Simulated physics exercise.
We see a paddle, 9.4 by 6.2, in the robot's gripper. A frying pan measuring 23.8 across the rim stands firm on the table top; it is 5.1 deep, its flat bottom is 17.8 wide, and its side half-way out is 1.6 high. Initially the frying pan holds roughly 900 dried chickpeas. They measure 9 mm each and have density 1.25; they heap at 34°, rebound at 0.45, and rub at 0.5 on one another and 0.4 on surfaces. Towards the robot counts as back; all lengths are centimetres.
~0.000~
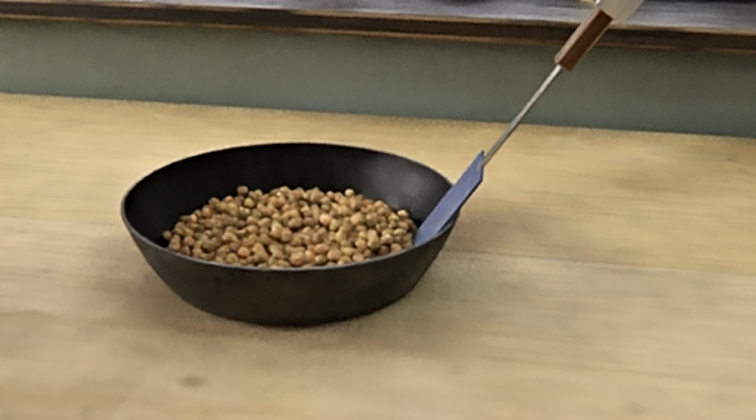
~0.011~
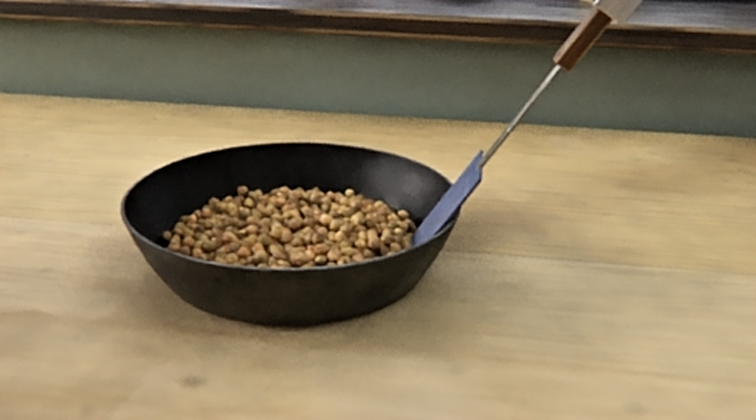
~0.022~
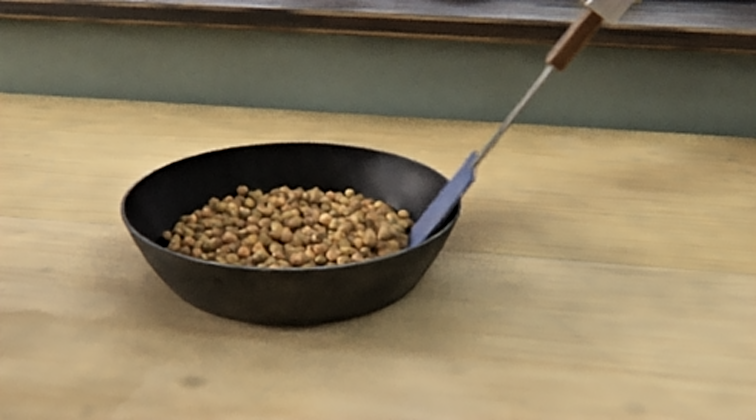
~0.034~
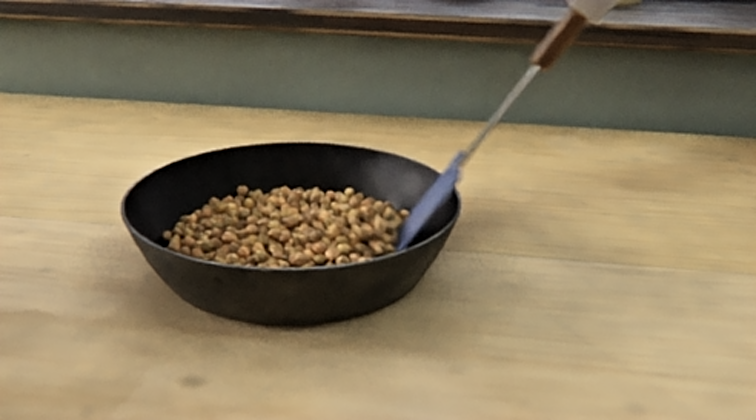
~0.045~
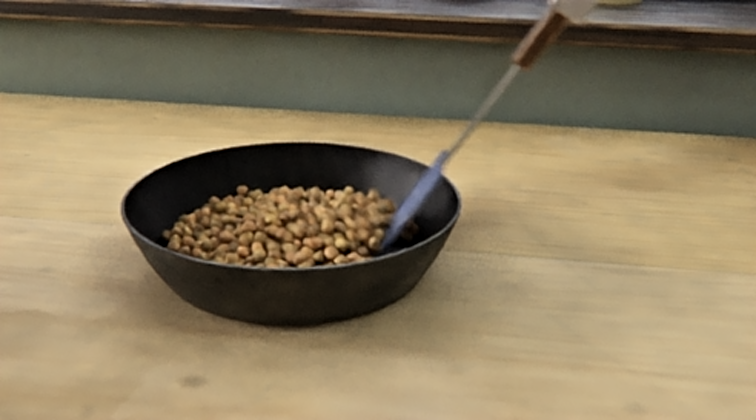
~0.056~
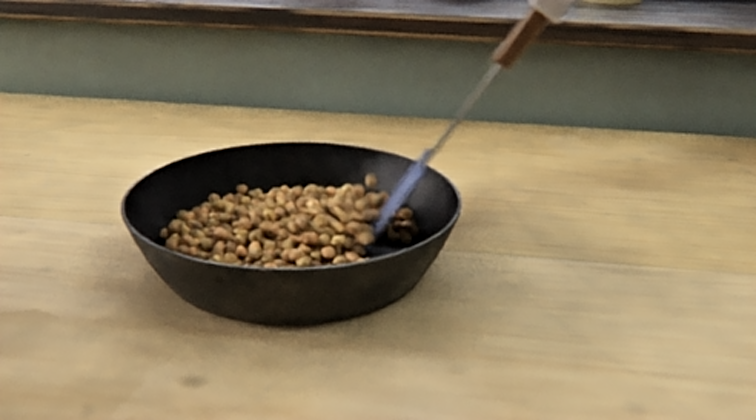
A blue paddle slides left inside the black frying pan, pushing the chickpeas slightly together.
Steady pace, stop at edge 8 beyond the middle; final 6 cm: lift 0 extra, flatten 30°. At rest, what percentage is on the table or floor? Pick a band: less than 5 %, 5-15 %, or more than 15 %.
It falls in the band less than 5 %.
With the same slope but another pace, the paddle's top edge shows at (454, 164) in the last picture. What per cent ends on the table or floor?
I'd say around 0 per cent.
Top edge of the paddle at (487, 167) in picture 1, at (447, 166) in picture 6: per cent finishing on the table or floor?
Roughly 0 %.
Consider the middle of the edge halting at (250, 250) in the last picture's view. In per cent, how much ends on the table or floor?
I'd put it near 0 per cent.
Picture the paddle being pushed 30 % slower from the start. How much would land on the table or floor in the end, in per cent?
In that case, around 0 per cent would end on the table or floor.
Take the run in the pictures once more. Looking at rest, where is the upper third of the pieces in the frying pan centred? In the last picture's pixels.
Near (195, 210).
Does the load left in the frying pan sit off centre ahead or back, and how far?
Ahead, by around 3.5 cm.
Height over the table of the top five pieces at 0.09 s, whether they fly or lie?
Height: Approx. 7 cm.
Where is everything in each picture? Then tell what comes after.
The first picture shows the paddle top edge at (483, 164), sloping 57°; upper third of the load around (305, 234), from x 165 to 410, top at y 190; 900 in the frying pan.
The second picture shows the paddle top edge at (482, 164), sloping 57°; upper third of the load around (305, 234), from x 165 to 410, top at y 190.
The third picture shows the paddle top edge at (475, 164), sloping 57°; upper third of the load around (306, 233), from x 165 to 410, top at y 190.
The fourth picture shows the paddle top edge at (461, 164), sloping 57°; upper third of the load around (306, 231), from x 165 to 410, top at y 190.
The fifth picture shows the paddle top edge at (443, 163), sloping 57°; upper third of the load around (306, 228), from x 165 to 415, top at y 190.
The sixth picture shows the paddle top edge at (426, 162), sloping 57°; upper third of the load around (303, 223), from x 160 to 415, top at y 180; 900 in the frying pan.
After 0.09 s, sloping 57°, highest piece 8 above the table; 900 in the frying pan.
After 0.13 s, sloping 48°, highest piece 9 above the table; 900 in the frying pan.
After 0.35 s, sloping 27°, highest piece 6 above the table; 885 in the frying pan, 15 on the table or floor.
After 1.40 s, sloping 27°, highest piece 6 above the table; 885 in the frying pan, 15 on the table or floor.
In the end, 885 in the frying pan, 15 on the table or floor. That is 2 % on the table or floor.
